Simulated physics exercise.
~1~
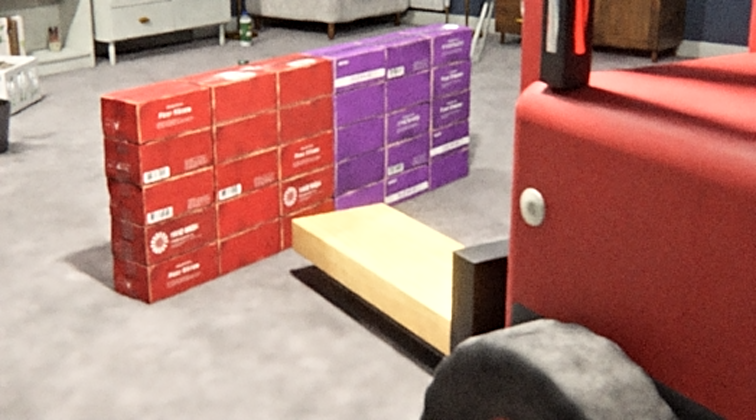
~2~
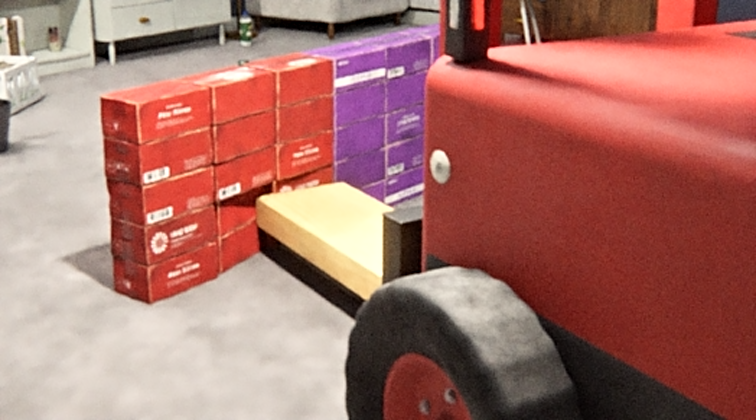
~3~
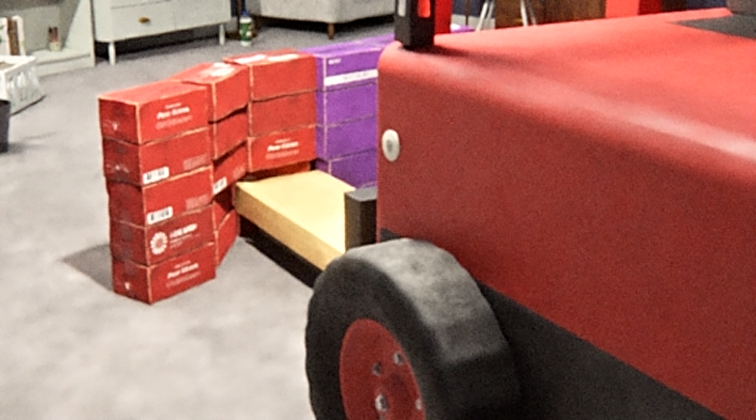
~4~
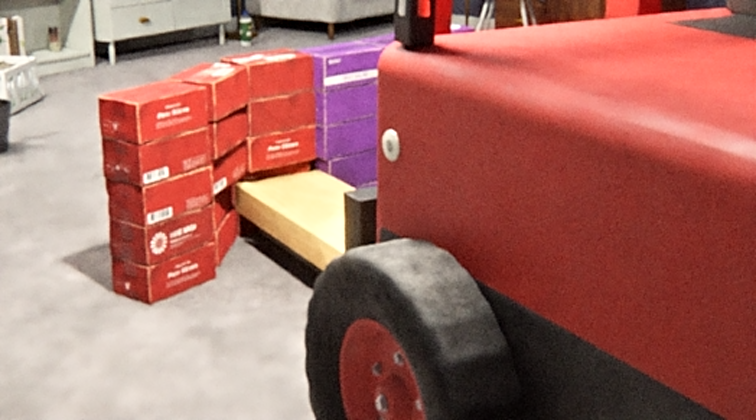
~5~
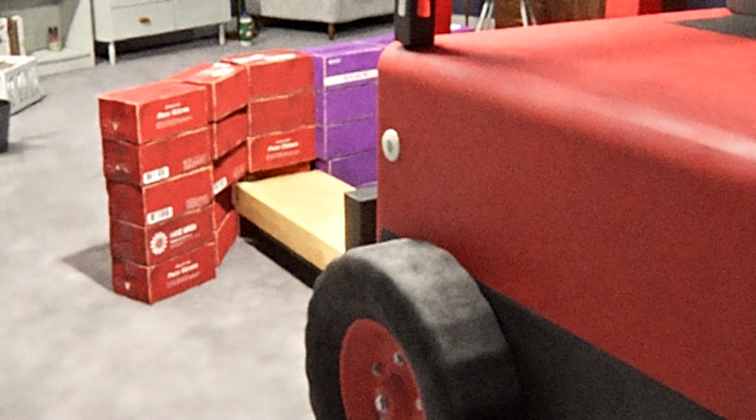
In a room with a grey floor, seen from behind and beside a red lift truck at the right, a wall of stacked boxes stands with red ones on the left and purple ones on the right. A cabinet and other furniture sit in the background. The truck moves leftward and away, carrying a pale, flat case low in front of it. The case meets the wall and pushes into the red boxes, bending the middle of the wall backward while the left column stays in place. Then the truck stops, and the wall remains standing, buckled, with no box seen fallen.
